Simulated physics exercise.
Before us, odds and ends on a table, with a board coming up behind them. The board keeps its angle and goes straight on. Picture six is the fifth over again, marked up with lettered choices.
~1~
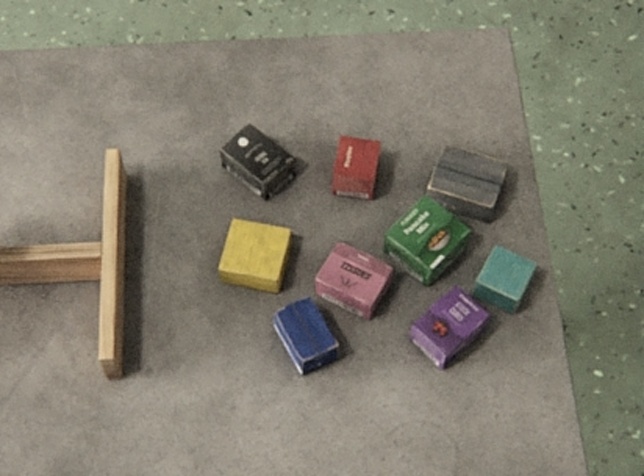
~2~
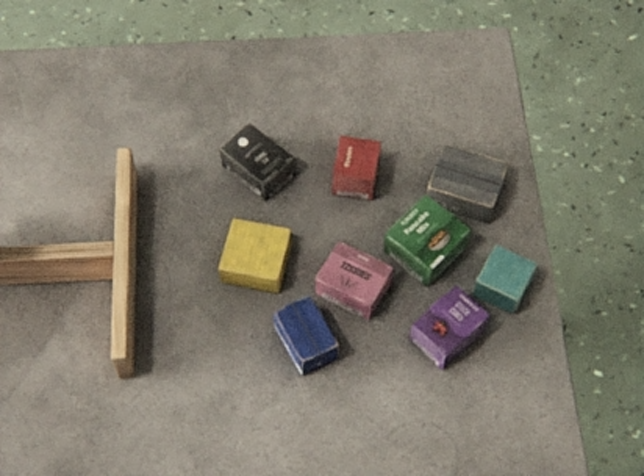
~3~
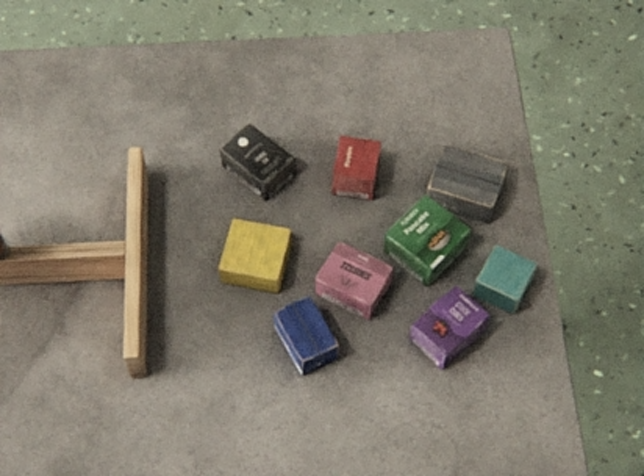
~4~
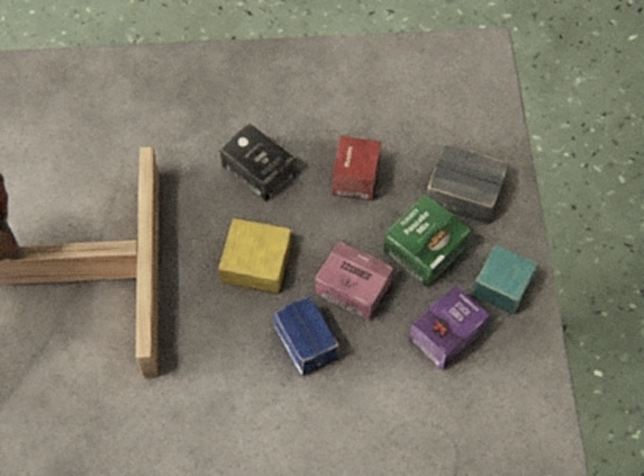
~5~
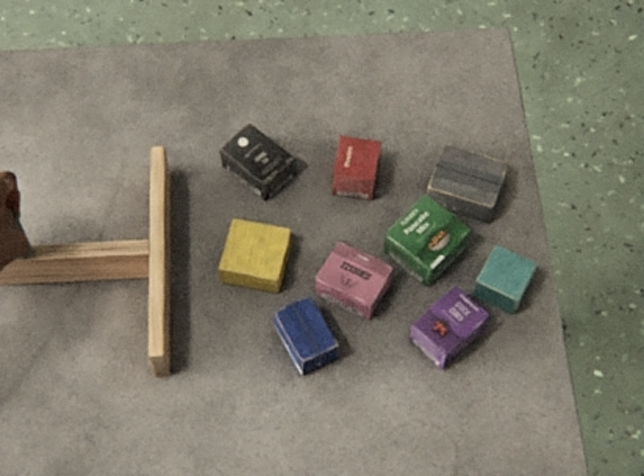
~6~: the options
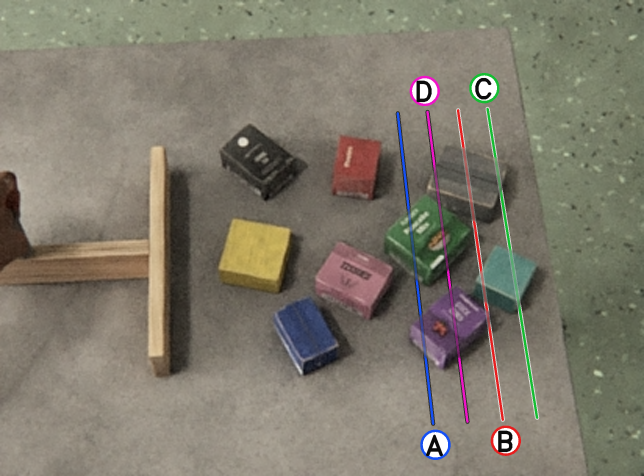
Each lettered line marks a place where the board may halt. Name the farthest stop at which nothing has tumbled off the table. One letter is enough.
Stop at A.
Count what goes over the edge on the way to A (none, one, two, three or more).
The count is none.
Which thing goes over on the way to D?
The turquoise block goes over.
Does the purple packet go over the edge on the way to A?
No.
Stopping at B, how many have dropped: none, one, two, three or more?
By then, three or more.
On the marked copy, A at (414, 257); B at (479, 254); C at (511, 252); D at (446, 256).
Taking A. A third of the way, board (250, 241); black packet (276, 153); yellow block (290, 252).
Two thirds of the way, board (342, 236); green packet (453, 240); purple packet (454, 335).
When it is over, board (411, 233); turquoise block (541, 290); green packet (517, 243); nothing has fallen.
As for the rest, B drops the purple packet, grey box, green packet and turquoise block; C drops the purple packet, pink box, grey box, green packet and turquoise block; D drops the turquoise block.
